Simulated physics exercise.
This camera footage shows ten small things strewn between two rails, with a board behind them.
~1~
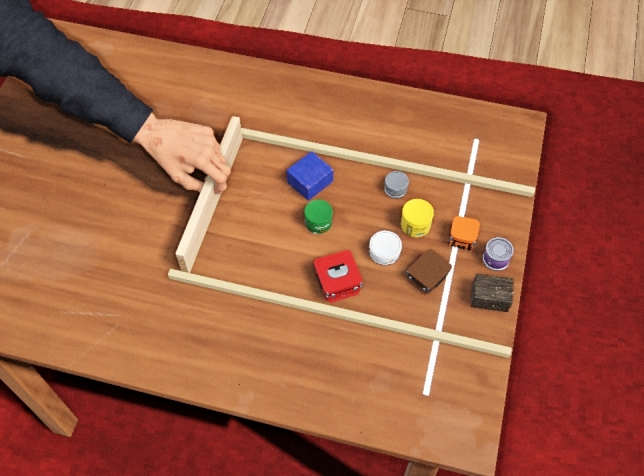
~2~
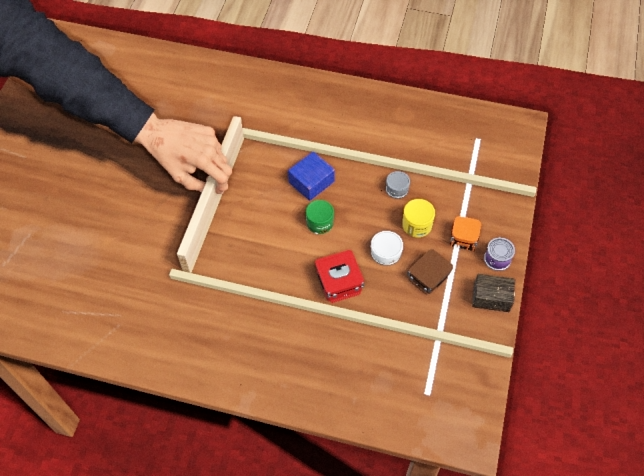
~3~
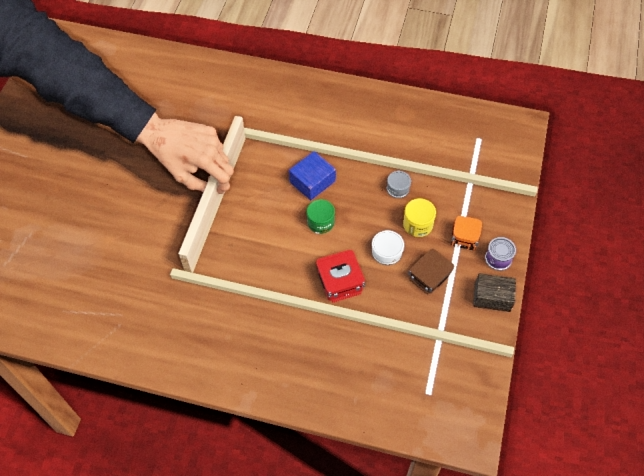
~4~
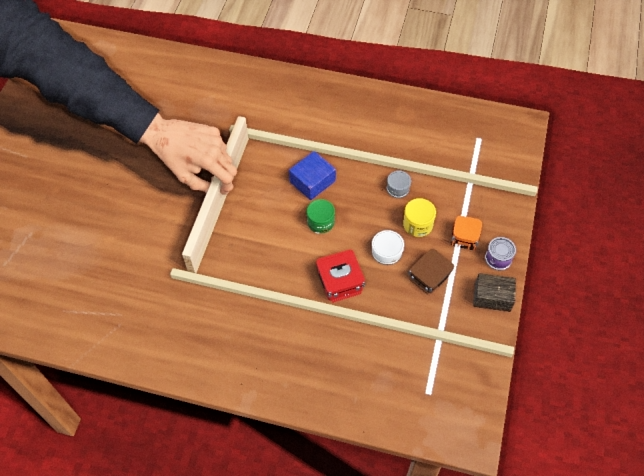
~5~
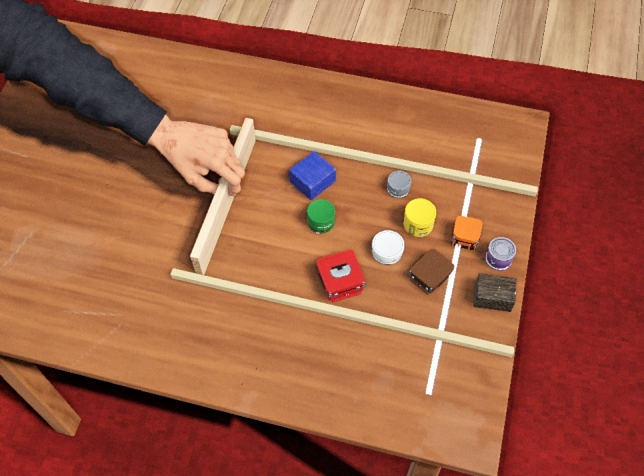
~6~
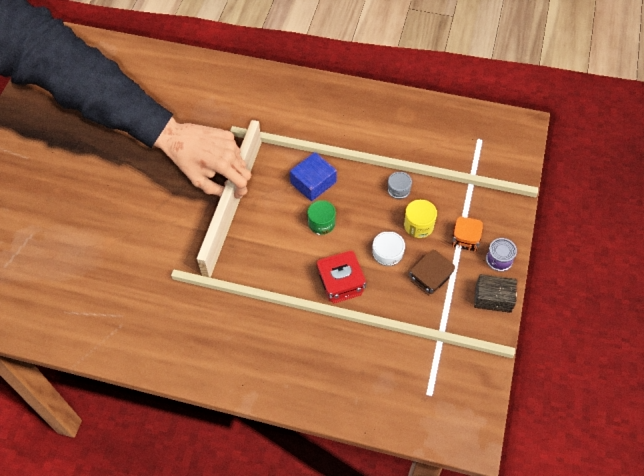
A hand held a wooden board upright between two rails on a table, then slid it slightly to the right toward a scattering of small colored objects, which stayed practically still.
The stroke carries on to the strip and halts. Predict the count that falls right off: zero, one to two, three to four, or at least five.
The count is one to two.
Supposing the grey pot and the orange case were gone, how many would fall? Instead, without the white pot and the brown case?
Going first to second: 1 and 0.
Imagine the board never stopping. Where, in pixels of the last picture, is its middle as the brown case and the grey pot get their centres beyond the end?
Near (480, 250) in the first case, near (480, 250) in the other.
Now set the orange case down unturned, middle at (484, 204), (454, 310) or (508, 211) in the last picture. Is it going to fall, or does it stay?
Spot by spot, it stays put, then stays put, then stays put.
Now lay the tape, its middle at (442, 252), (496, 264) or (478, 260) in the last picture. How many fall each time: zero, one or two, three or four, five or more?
Lab note - count per position: No fall at all; five or more; either one or two.
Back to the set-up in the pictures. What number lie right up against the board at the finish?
It adds up to 5.
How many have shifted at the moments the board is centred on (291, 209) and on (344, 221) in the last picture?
By the first moment it's 1, by the second it's 4.
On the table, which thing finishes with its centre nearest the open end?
It is the purple pot.
Soon after, none off yet; black block at rest near (496, 294); purple pot at rest near (501, 255); orange case at rest near (467, 234).
Then, none off yet; black block at rest near (496, 294); purple pot at rest near (501, 255); orange case moved a little near (478, 237).
By the end, the number that fall off is one or two; fallen, black block.
